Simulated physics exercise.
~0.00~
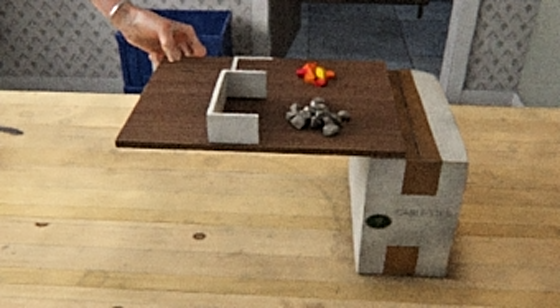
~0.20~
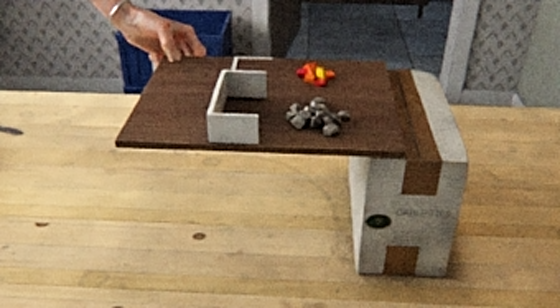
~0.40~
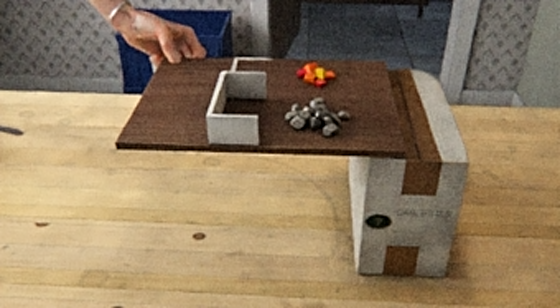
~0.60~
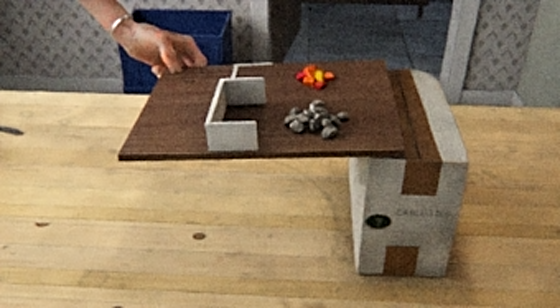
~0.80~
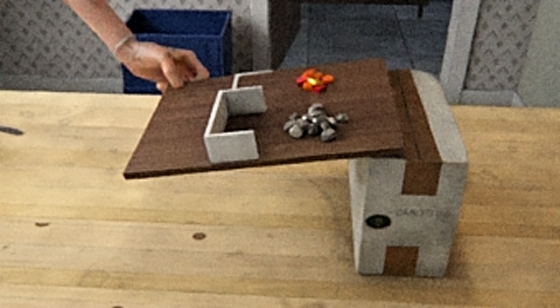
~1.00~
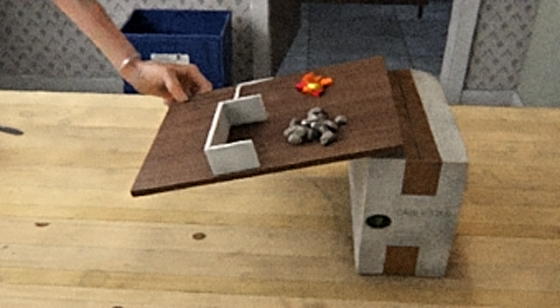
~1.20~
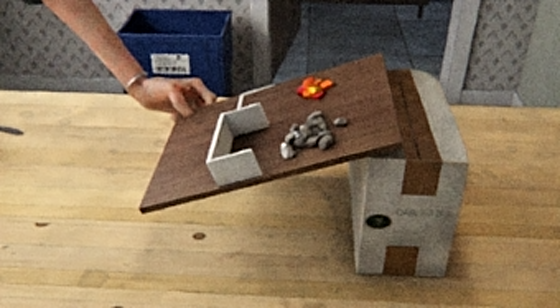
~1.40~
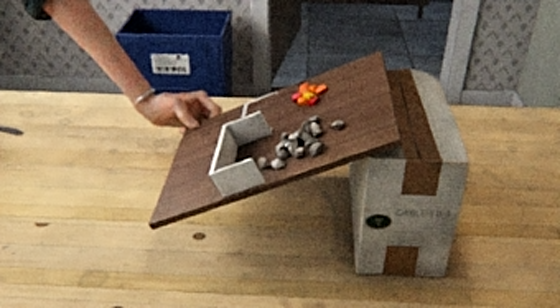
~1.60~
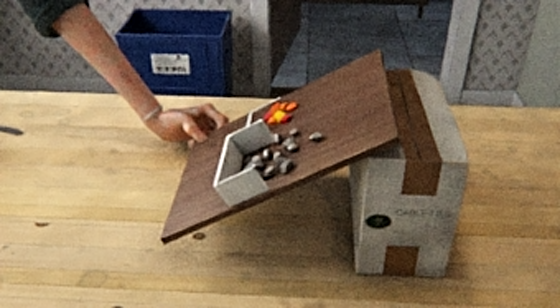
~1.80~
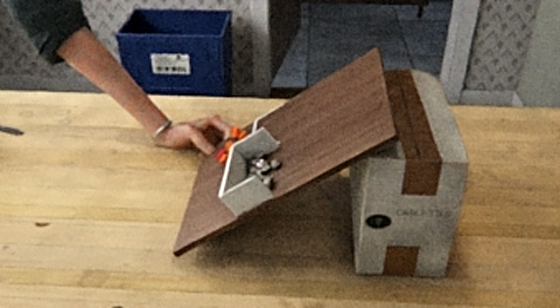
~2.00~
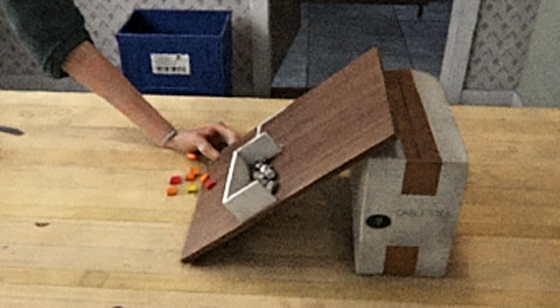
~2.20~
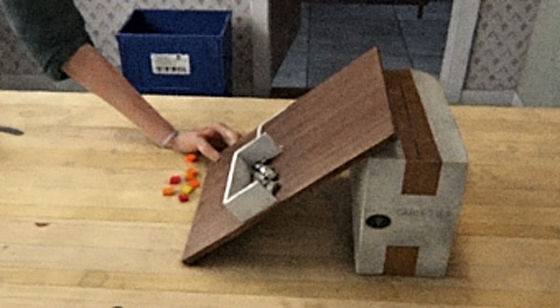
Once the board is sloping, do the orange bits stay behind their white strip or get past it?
The orange bits get past their strip and end up on the table, while the gray stones stay caught behind theirs.
A hand tips a brown board; white edging stops gray stones while orange bits slide off.
